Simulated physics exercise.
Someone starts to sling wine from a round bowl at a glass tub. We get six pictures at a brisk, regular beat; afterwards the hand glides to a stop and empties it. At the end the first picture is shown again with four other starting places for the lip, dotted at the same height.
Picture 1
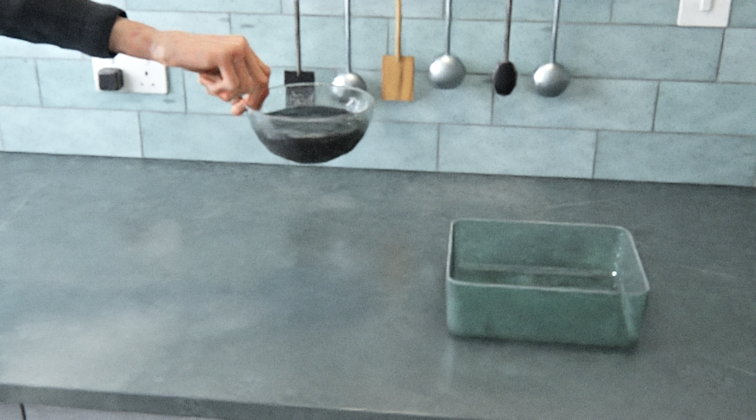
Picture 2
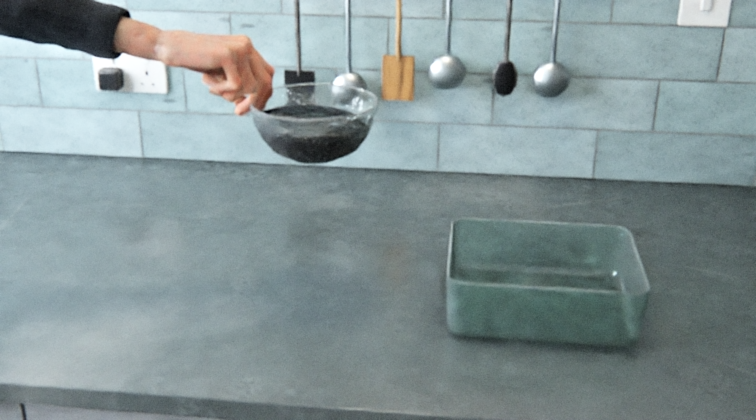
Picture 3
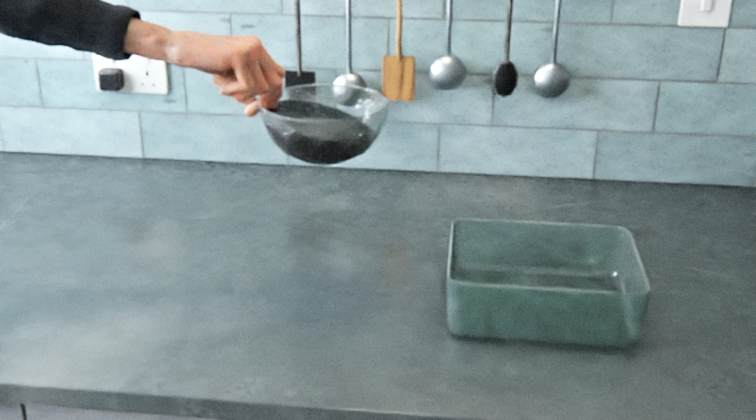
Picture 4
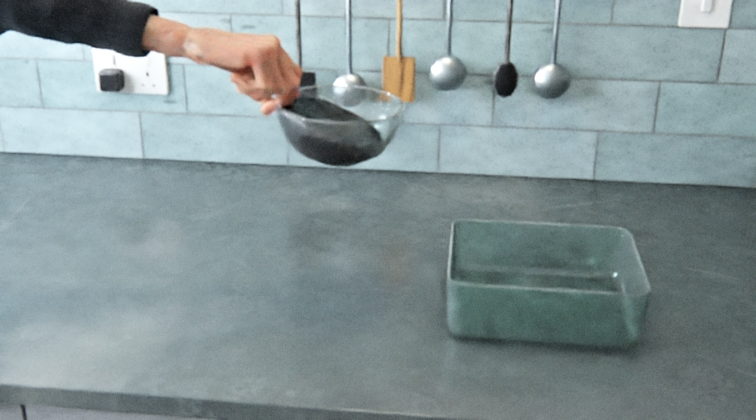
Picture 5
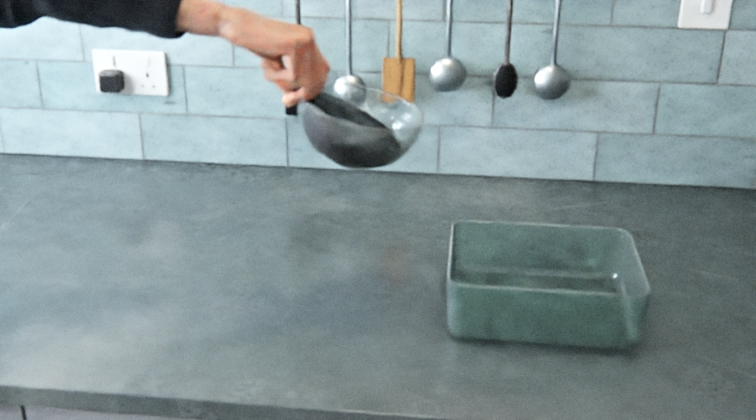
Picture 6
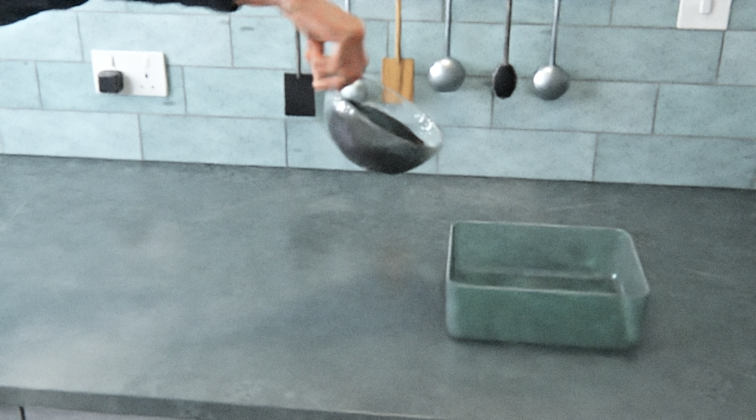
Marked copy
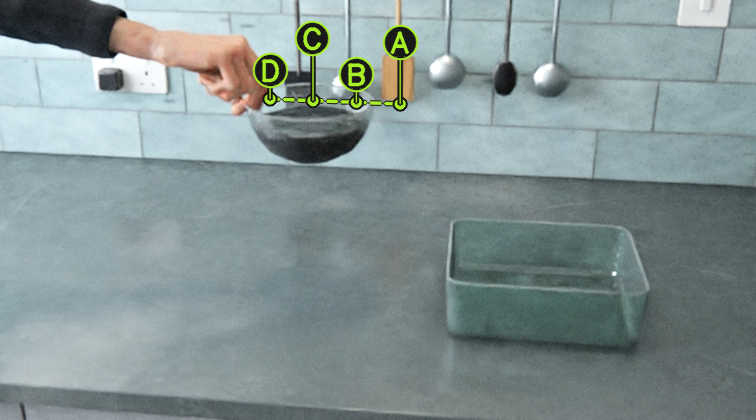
A kitchen counter with a dark grey top is seen from the front and slightly above, against pale blue-green wall tiles, by a camera that stays still. A green-tinted glass tub sits at the right, utensils hang behind, and a hand reaching from a black sleeve at upper left grips a clear round bowl of dark liquid. The hand carries the bowl rightward, slowly at first, then tilts it toward the right.
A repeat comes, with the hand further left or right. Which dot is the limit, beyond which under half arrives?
Choose C.
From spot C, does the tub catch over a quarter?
Yes.
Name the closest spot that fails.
That would be D.
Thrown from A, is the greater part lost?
No.
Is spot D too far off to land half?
Yes.
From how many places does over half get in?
Three of them.
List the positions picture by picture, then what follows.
The first picture shows upright, lip at (371, 102); tub from (447, 330) to (638, 342); nothing has left yet.
The second picture shows upright, lip at (375, 102); nothing has left yet.
The third picture shows upright, lip at (385, 103); nothing has left yet.
The fourth picture shows tipped about 2°, lip at (402, 107); nothing has left yet.
The fifth picture shows tipped about 12°, lip at (423, 119); nothing has left yet.
The sixth picture shows tipped about 29°, lip at (442, 140); nothing has left yet.
On the marked copy, A at (400, 104); B at (356, 102); C at (312, 100); D at (270, 98).
With A, about 76 % lands in the tub, 9 % falls short and 15 % goes beside or beyond.
With B, about 72 % lands in the tub, 4 % falls short and 23 % goes beside or beyond.
With C, about 65 % lands in the tub, 21 % falls short and 14 % goes beside or beyond.
With D, about 32 % lands in the tub, 62 % falls short and 6 % goes beside or beyond.
